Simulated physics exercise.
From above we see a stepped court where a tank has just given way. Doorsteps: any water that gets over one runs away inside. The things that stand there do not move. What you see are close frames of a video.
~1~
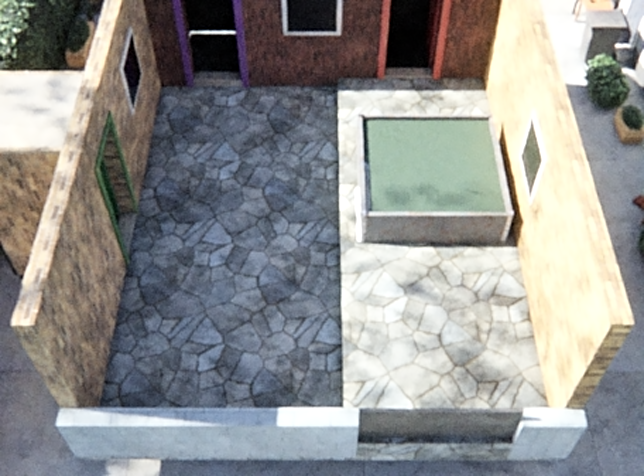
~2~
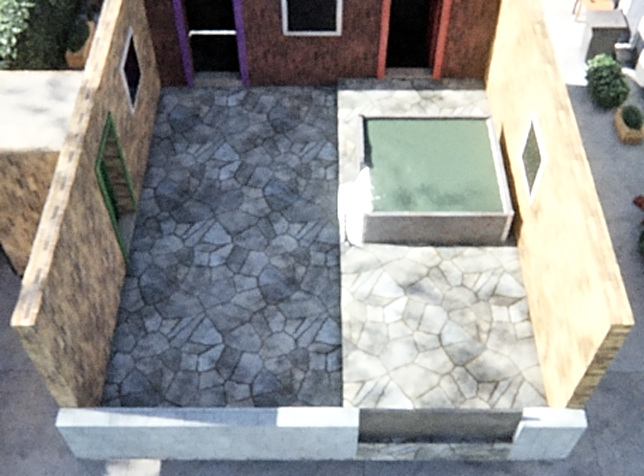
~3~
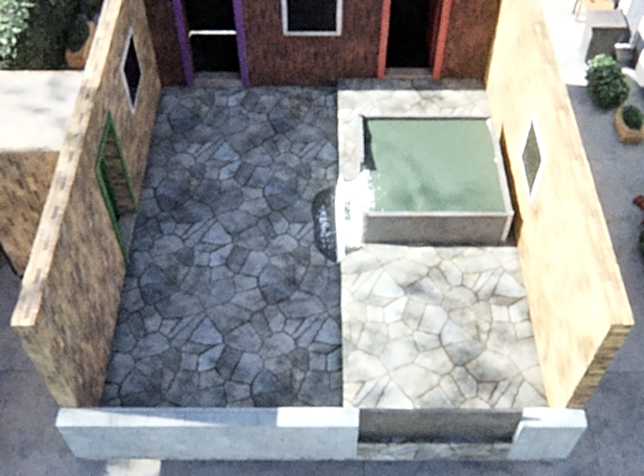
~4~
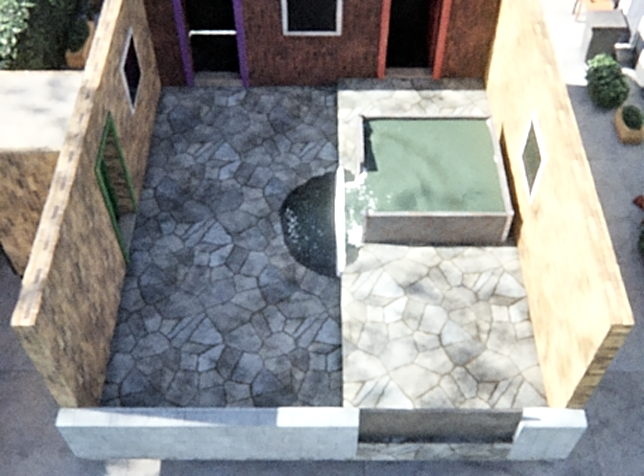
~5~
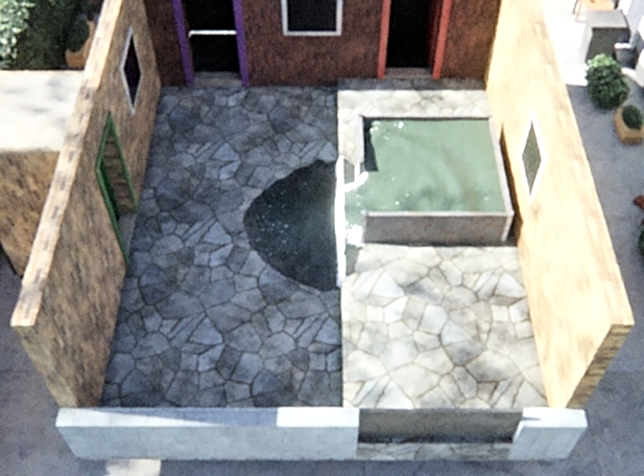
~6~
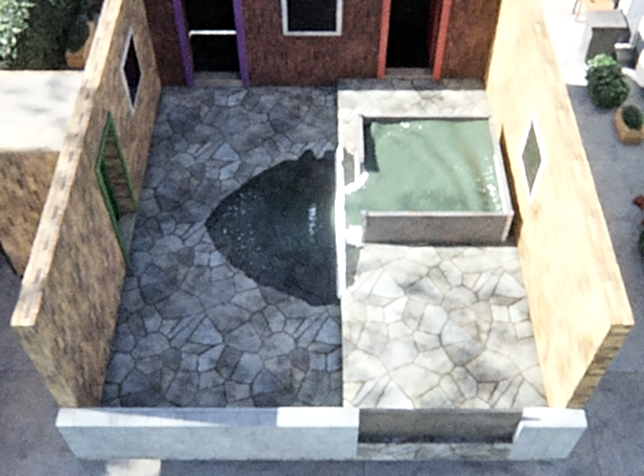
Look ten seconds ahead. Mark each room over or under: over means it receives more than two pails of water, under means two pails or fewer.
Red door - under; green door - over; purple door - under.
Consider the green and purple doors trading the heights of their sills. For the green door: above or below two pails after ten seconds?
I'd say green gets swamped there.
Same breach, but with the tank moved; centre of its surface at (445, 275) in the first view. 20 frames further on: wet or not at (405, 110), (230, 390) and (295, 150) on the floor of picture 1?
Bone-dry, soaked, bone-dry.
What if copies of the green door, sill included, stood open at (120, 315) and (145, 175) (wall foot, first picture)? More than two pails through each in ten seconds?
Lab note, doors in listed order: Over the limit, over the limit.
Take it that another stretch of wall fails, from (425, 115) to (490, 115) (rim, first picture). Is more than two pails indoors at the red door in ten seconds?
Result - the red door clears the line.
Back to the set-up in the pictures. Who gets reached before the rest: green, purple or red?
It's the green one.
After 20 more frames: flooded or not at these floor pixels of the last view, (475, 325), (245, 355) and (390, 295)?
Lab note, in the order given: Unwetted, wet through, unwetted.
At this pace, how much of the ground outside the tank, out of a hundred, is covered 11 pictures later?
Some 40 in a hundred.
A moment on, water covers 30 % of the floor; the red door not reached, the green door under two buckets in, the purple door not reached.
Next, water covers 40 % of the floor; the red door not reached, the green door over two buckets in, the purple door not reached.
Then, water covers 45 % of the floor; the red door not reached, the green door far over two buckets in, the purple door wet at the sill, nothing in.
Later, water covers 65 % of the floor; the red door not reached, the green door far over two buckets in, the purple door wet at the sill, nothing in.
In the end, water covers 65 % of the floor; the red door not reached, the green door far over two buckets in, the purple door wet at the sill, nothing in.
